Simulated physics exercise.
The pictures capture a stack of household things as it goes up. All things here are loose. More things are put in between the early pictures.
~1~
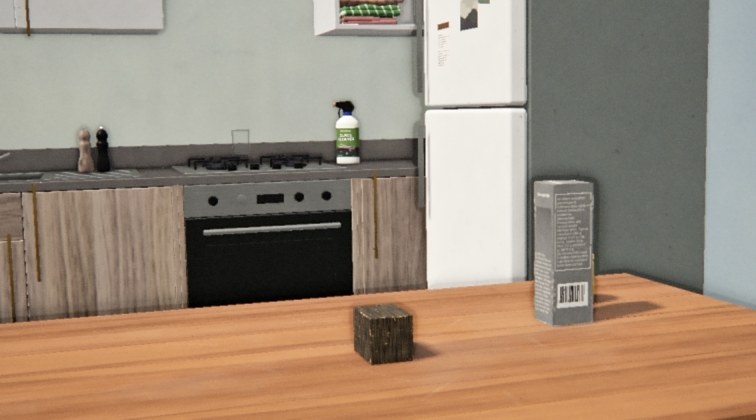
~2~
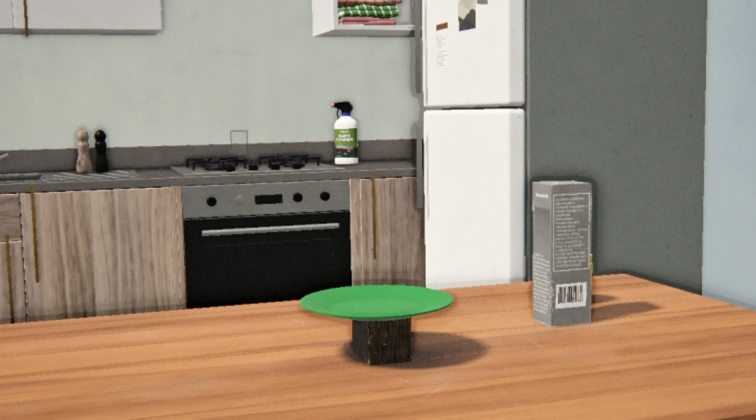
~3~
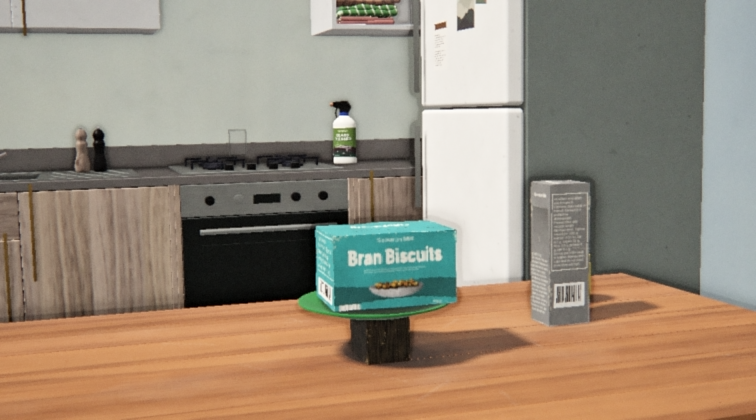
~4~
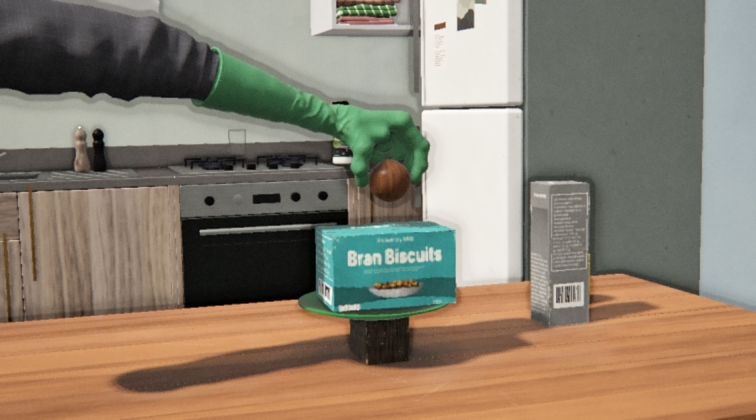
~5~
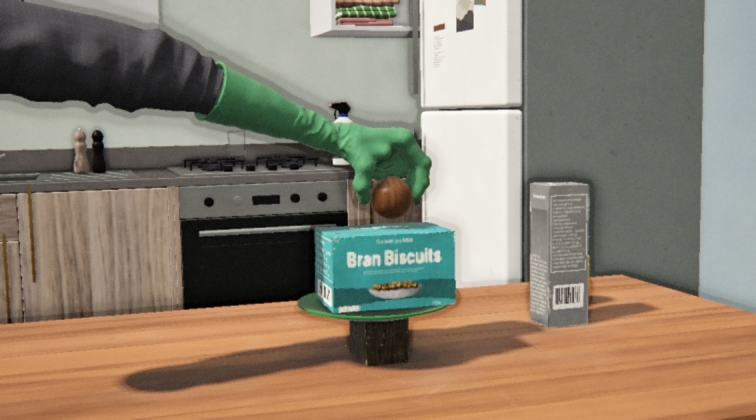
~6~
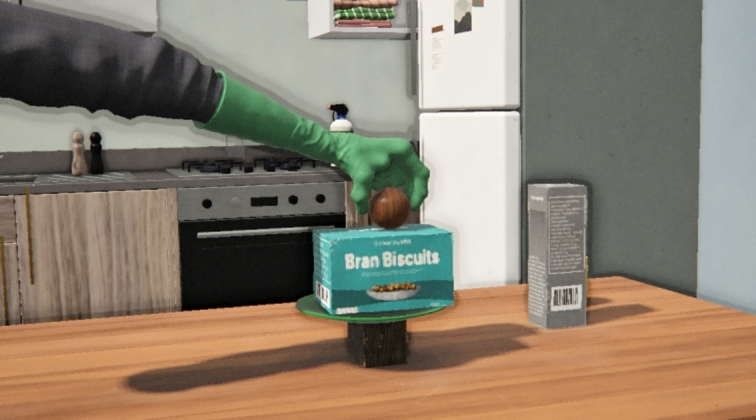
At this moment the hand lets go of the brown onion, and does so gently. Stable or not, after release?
Stays together.
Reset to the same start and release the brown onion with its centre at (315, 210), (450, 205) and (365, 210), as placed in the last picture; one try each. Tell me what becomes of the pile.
Attempt one, the pile falls over; attempt two, it falls over; attempt three, it survives.
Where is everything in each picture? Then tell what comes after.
In the first frame, the last thing is not in view yet; grey carton (563, 252).
In the second frame, the last thing is not in view yet.
In the third frame, the last thing is not in view yet; black block (379, 333).
In the fourth frame, coming down; brown onion (390, 180).
In the fifth frame, coming down; brown onion (391, 197).
In the sixth frame, set down, still held; brown onion (390, 208); grey carton (557, 255).
Then, 0.90 s after the last picture, nothing has stirred.
Then, 2.00 s after the last picture, brown onion resting near (390, 209).
At rest, all 6 in place. Seen from the same camera at the end, brown onion near (390, 209). The pile keeps its balance.
